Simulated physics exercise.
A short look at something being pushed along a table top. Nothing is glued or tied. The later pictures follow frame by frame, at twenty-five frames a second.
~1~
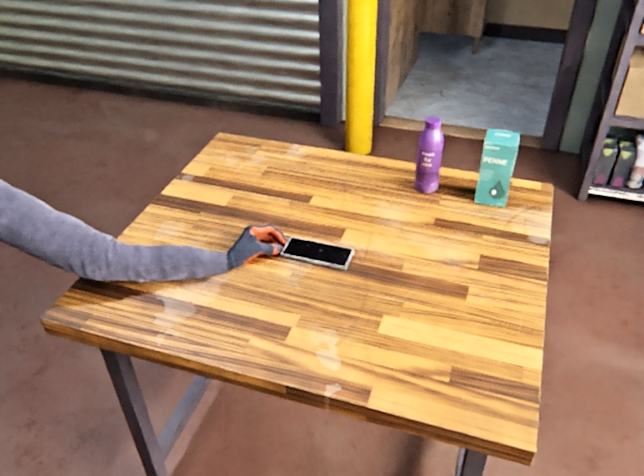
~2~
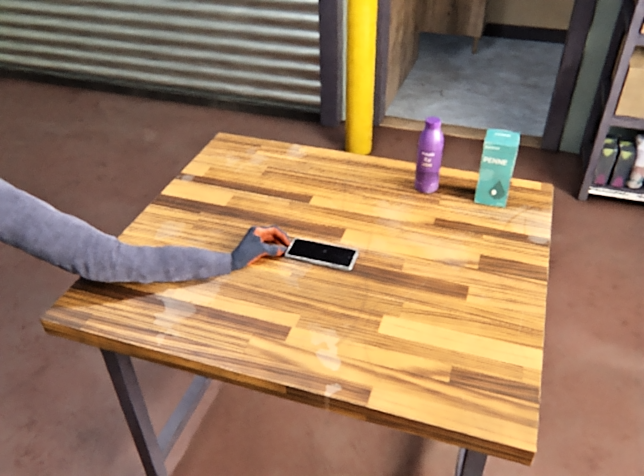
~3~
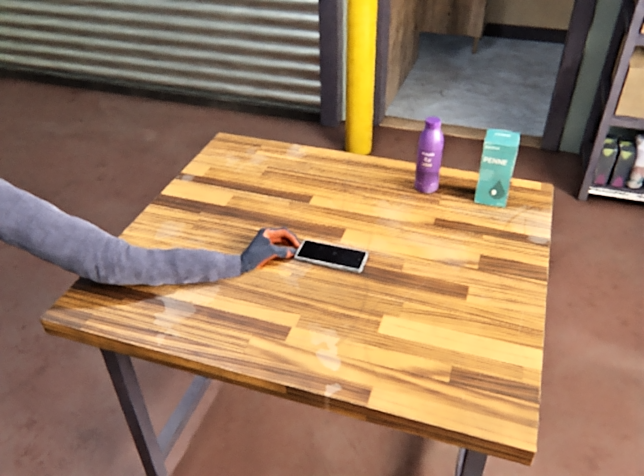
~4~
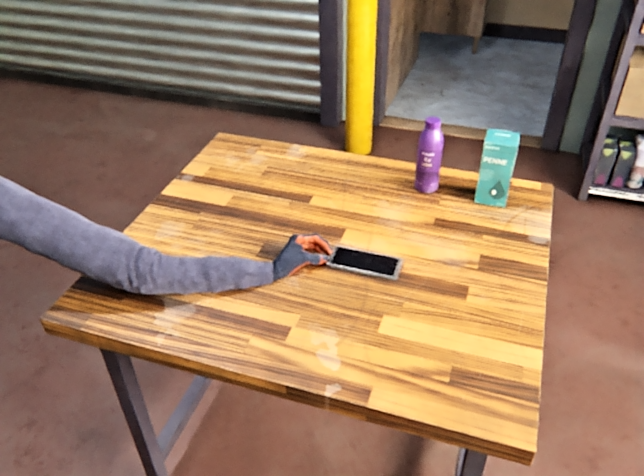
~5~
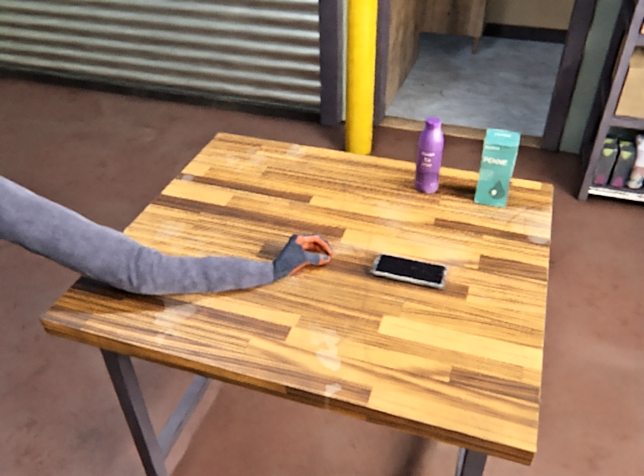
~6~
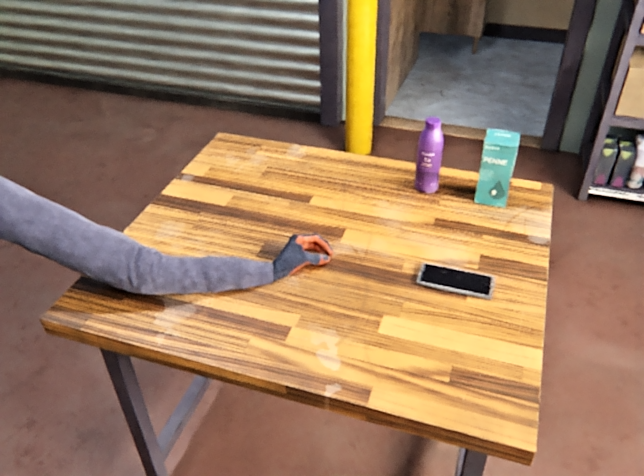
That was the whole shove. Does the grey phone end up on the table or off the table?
The grey phone drops to the floor.
Then, 0.20 s past the last view, grey phone now off the table.
Then, 0.40 s past the last view, things are still on the move.
Then, 0.60 s past the last view, as before.
Finally, off the table, grey phone.
